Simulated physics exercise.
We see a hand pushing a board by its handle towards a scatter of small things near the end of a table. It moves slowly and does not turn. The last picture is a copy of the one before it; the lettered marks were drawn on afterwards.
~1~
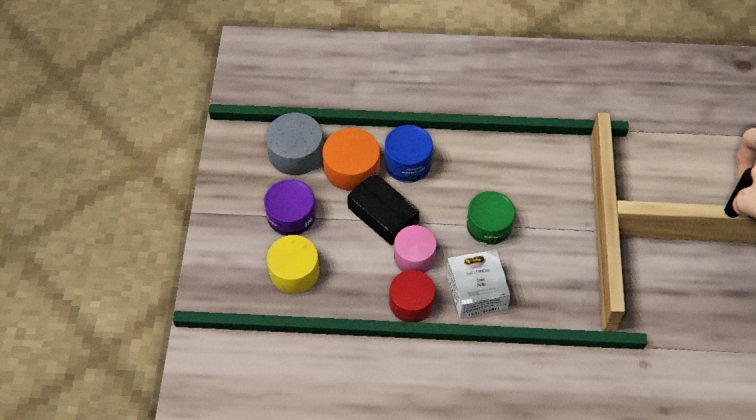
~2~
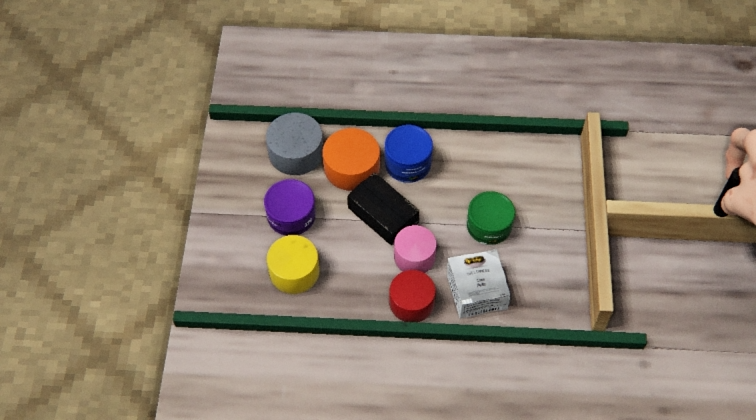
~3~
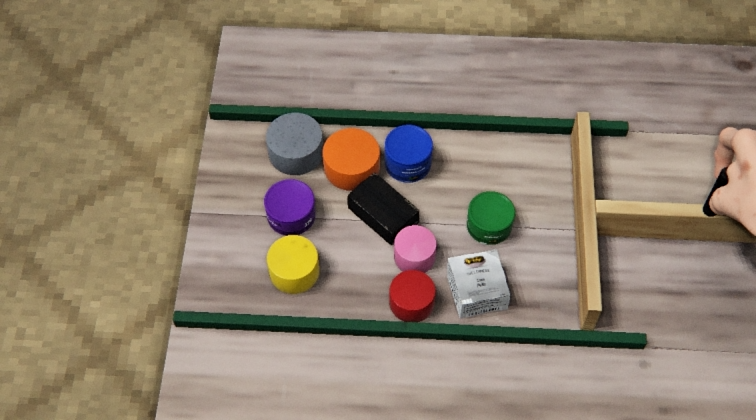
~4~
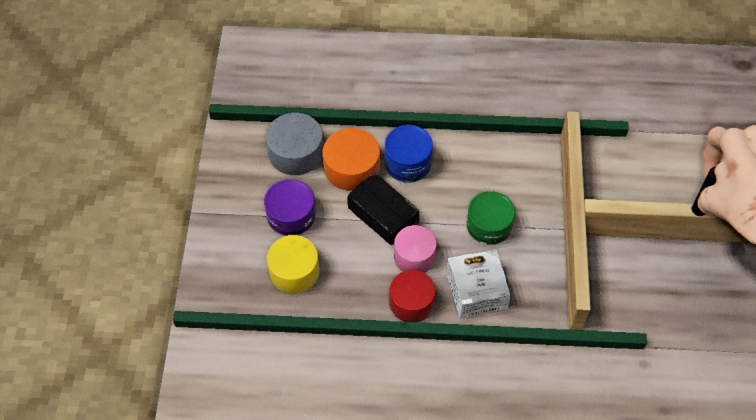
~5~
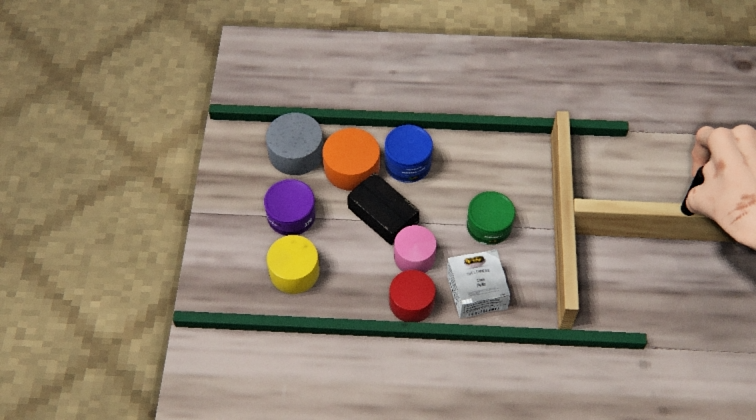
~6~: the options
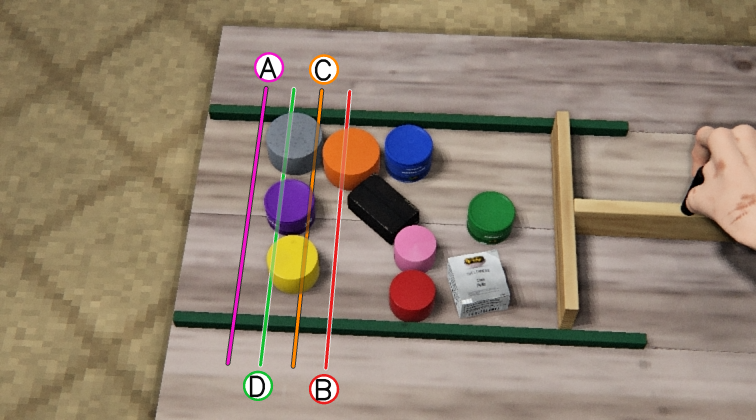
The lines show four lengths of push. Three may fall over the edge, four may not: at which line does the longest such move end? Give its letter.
Up to line D.
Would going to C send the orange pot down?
No.
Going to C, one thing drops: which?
The grey pot goes over.
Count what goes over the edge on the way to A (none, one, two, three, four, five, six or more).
In all, six or more.
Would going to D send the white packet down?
No.
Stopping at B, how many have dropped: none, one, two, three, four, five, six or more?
In all, none.
On the marked copy, A at (249, 215); B at (339, 219); C at (309, 218); D at (279, 216).
Following D. Soon after the start, board (464, 200); red pot (380, 295); white packet (429, 277).
Later, board (360, 195); grey pot (237, 135); purple tub (244, 206).
In the end, board (281, 192); yellow tin over the edge; purple tub over the edge; three fallen.
As for the rest, A drops seven; B is within the limit but short; C is within the limit but short.
